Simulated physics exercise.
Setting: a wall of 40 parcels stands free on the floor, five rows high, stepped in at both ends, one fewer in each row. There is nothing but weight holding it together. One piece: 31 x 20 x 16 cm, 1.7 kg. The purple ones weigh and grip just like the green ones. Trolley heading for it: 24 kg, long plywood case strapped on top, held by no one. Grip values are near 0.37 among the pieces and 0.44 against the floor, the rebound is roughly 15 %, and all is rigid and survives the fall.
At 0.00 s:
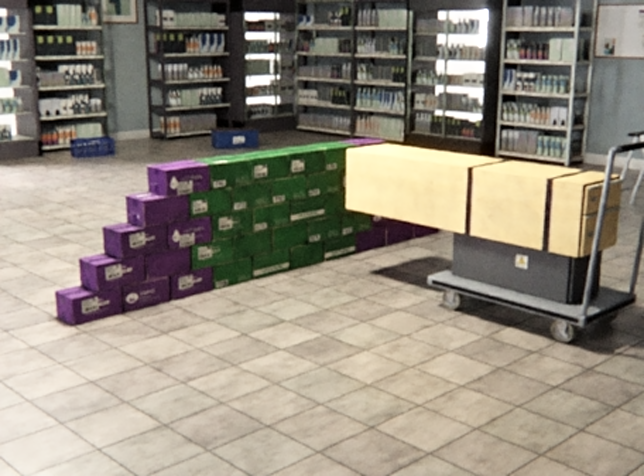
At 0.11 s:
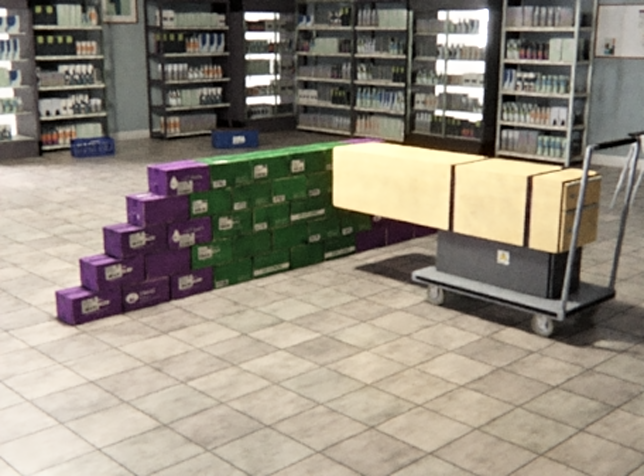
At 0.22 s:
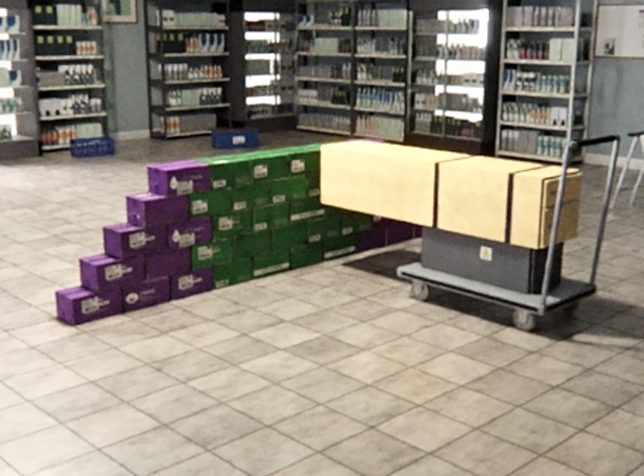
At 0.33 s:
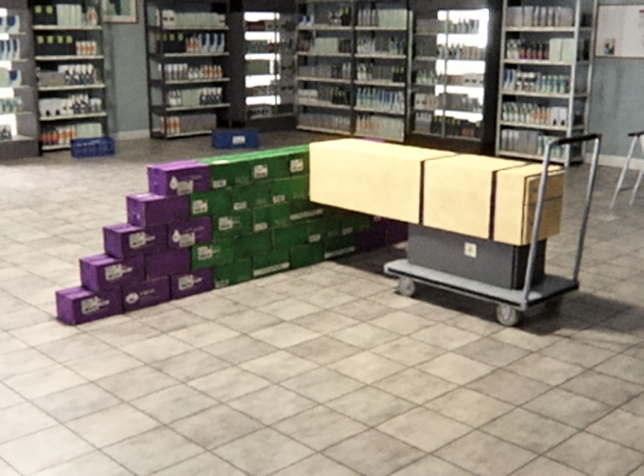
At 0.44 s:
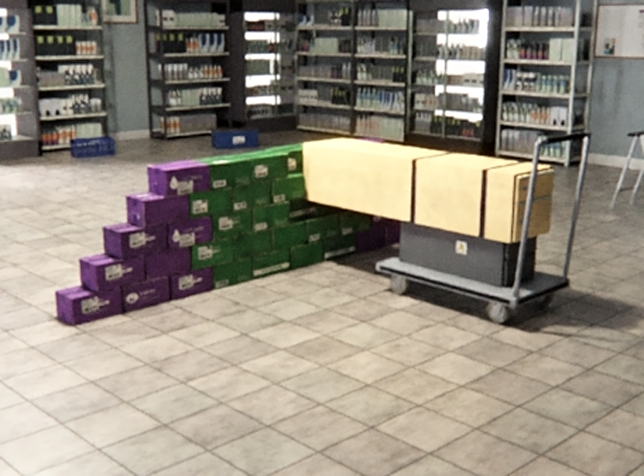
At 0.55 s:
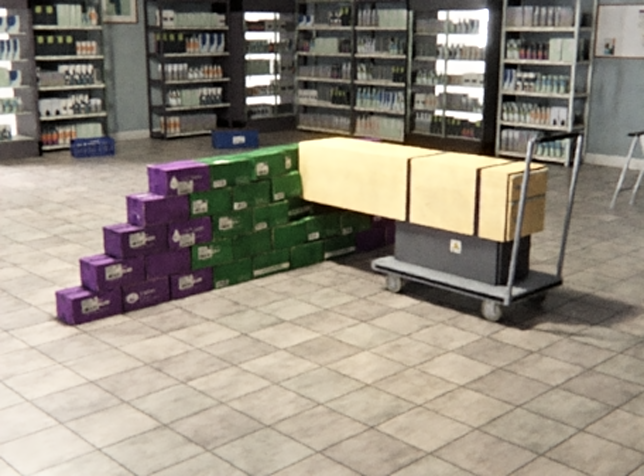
The clip opens on a stepped wall of purple and green boxes standing on a tiled floor, with a trolley carrying a long pale load to its right. The unattended trolley rolls left until the load meets the wall, then pushes in slightly, shifting a few upper green boxes.
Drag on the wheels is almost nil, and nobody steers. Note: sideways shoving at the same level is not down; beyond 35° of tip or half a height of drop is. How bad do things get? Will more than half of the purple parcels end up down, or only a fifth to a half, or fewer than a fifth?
Fewer than a fifth of them.
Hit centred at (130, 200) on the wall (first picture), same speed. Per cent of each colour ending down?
Result - purple: 20 %; green: 0 %.
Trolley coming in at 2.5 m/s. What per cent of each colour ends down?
You'd end up with purple at 10 per cent down and green at 30 per cent.
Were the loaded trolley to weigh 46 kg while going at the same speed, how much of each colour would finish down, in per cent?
Purple 10, green 40 %.
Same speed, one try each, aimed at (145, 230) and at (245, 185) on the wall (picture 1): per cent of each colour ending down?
You'd get purple at 40 followed by 10, and green at 10 followed by 40 percent.
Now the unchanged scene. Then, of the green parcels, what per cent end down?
The green group finishes with 40% down.
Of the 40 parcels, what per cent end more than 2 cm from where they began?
The answer is 25 percent.
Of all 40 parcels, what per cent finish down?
I'd put it at roughly 25 per cent of them.
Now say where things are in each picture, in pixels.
In the first picture (pixels give the middle of a visible side), load (353, 169) 33 cm short of the wall; top purple parcel (189, 180); top green parcel (308, 163); none has stirred.
The second picture shows load (340, 166) 21 cm short of the wall; top purple parcel (188, 180).
The third picture shows load (327, 164) 9 cm short of the wall; top purple parcel (188, 180).
The fourth picture shows load (316, 162) 14 mm into the wall's line; top purple parcel (189, 180); top green parcel (306, 162) 14 mm from its place; movement in 5 of them.
The fifth picture shows load (309, 161) 8 cm into the wall's line; top purple parcel (189, 180); top green parcel (299, 161) 8 cm from its place; movement in 7 of them.
The sixth picture shows load (305, 161) 12 cm into the wall's line; top purple parcel (189, 180); top green parcel (294, 160) 4° from how it stood; movement in 10 of them.
After 0.78 s, load 17 cm past the wall's line, still rolling; none of the 18 purple parcels down (0 of 40 in all colours); top purple parcel unmoved; top green parcel 16° from how it stood.
After 1.02 s, load 22 cm past the wall's line, still rolling; 1 of the 18 purple parcels down (10 of 40 in all colours); top purple parcel unmoved; top green parcel 44° from how it stood, 15 cm lower.
After 1.24 s, load 25 cm past the wall's line, still rolling; 1 of the 18 purple parcels down (10 of 40 in all colours); top purple parcel unmoved; top green parcel on its side.
In the end (1.9 s), load 30 cm past the wall's line, stopped; 1 of the 18 purple parcels down (10 of 40 in all colours); top purple parcel unmoved; top green parcel on its side. That is 6 per cent. From the last view, middles, top purple parcel near (179, 178), top green parcel near (194, 232).
